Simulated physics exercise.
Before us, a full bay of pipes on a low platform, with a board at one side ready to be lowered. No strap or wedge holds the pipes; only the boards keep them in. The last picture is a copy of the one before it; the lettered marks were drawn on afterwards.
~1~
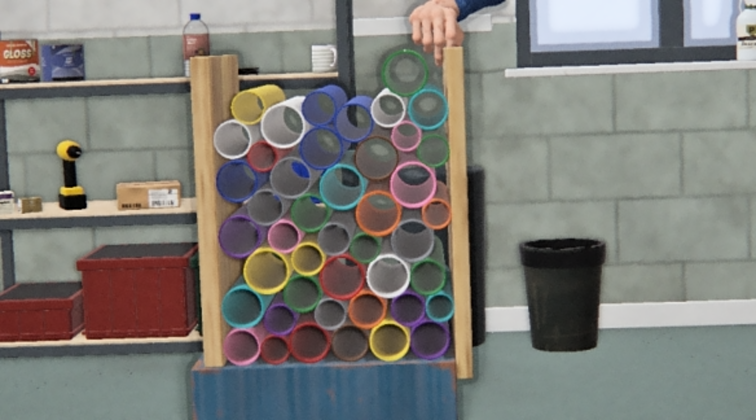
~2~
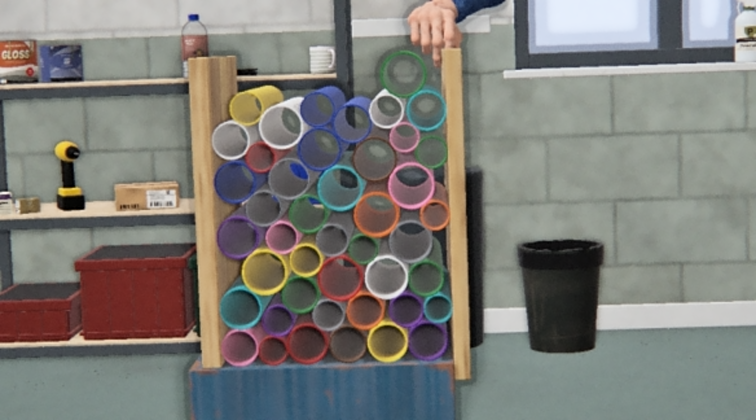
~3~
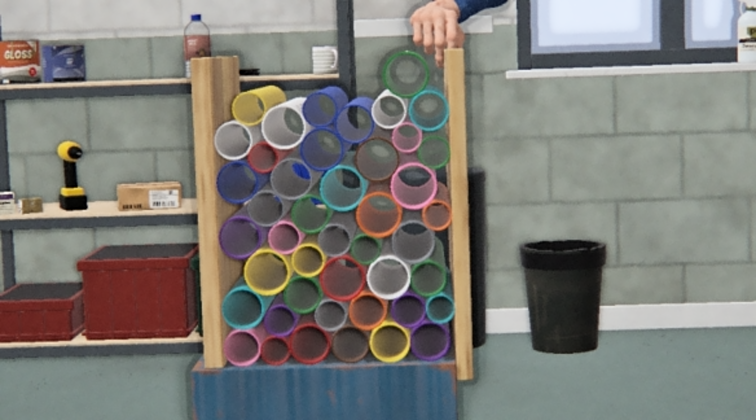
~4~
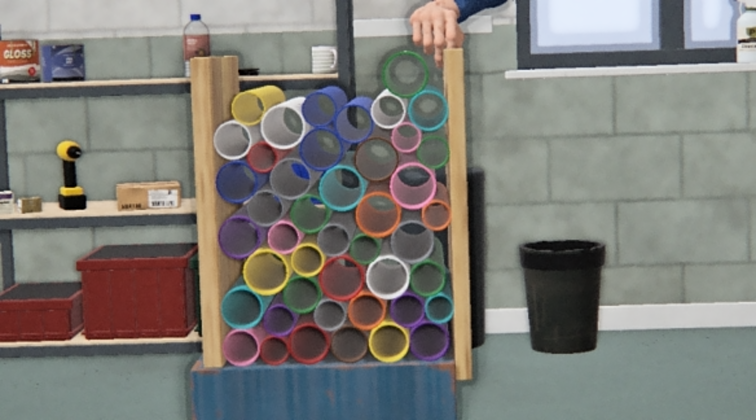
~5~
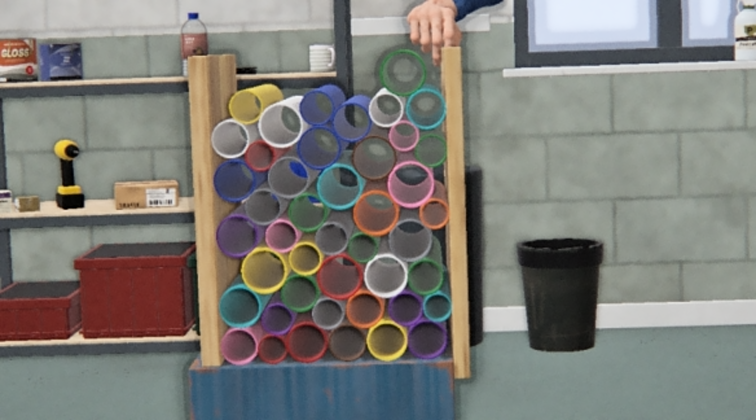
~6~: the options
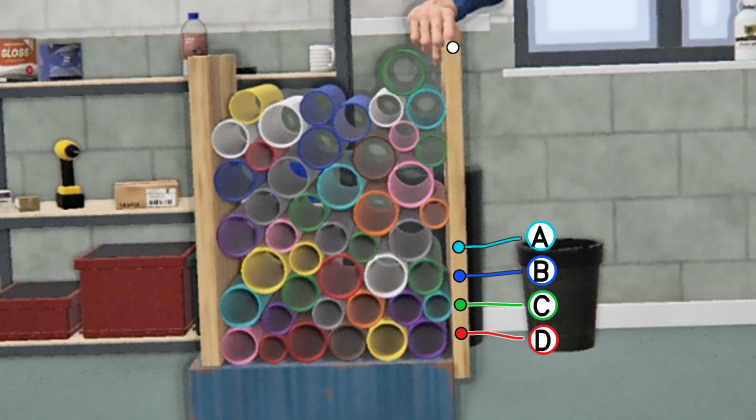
Colourful pipes stay stacked between two upright wooden boards while a hand rests atop the right one.
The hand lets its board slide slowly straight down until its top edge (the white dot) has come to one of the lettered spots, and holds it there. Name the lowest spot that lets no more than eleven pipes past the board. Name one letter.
Lower it to A and no more.
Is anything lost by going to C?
Yes, at C.
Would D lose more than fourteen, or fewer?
At D, more than fourteen.
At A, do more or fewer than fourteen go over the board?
Fewer than fourteen.
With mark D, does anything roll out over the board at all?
Yes.
On the copy, A at (459, 247); B at (460, 276); C at (460, 305); D at (461, 333); the white dot at (453, 48).
On A. First, top of the board (448, 135).
Then, top of the board (450, 230).
Finally, top of the board (451, 246), nine out over the board.
By contrast, B more than eleven out over the board; C more than eleven out over the board; D more than eleven out over the board.
